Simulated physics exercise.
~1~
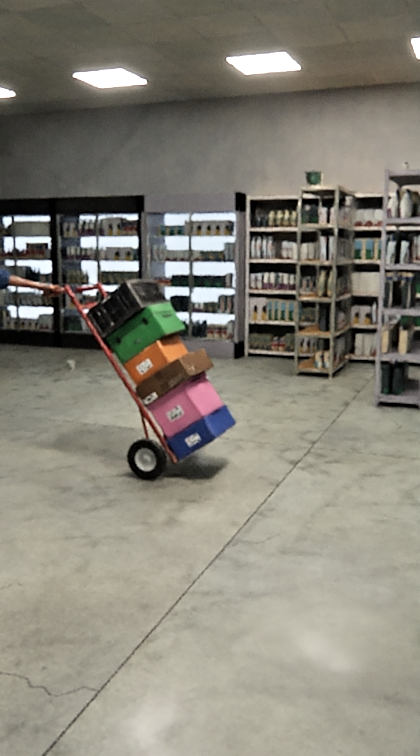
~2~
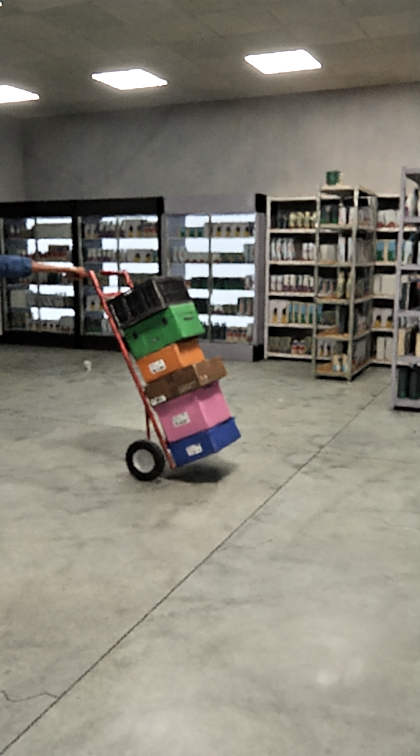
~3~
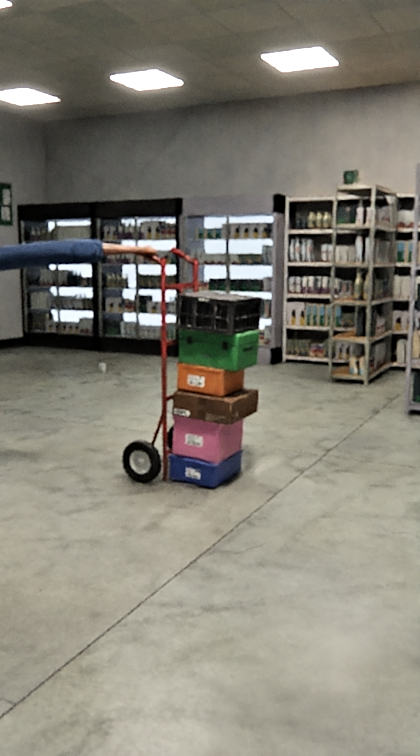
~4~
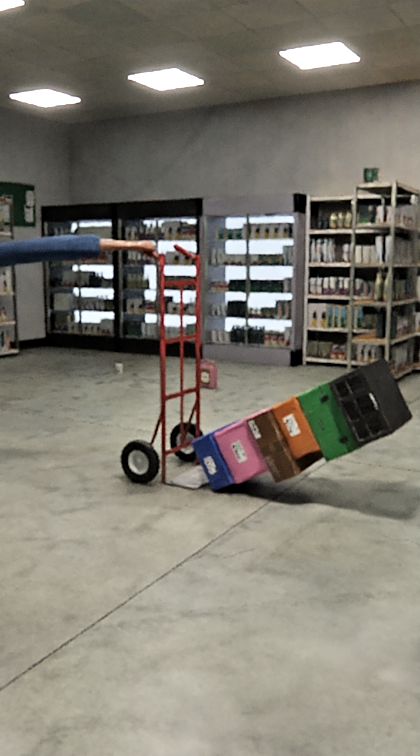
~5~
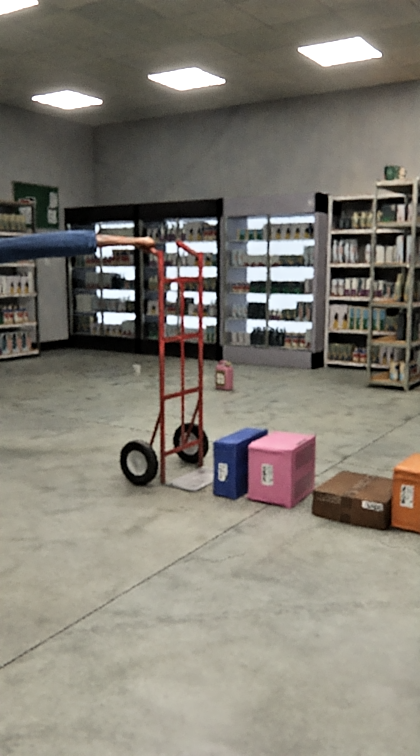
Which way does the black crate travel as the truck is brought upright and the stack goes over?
The black crate moves to the viewer's right, going over with the top of the stack away from the truck.
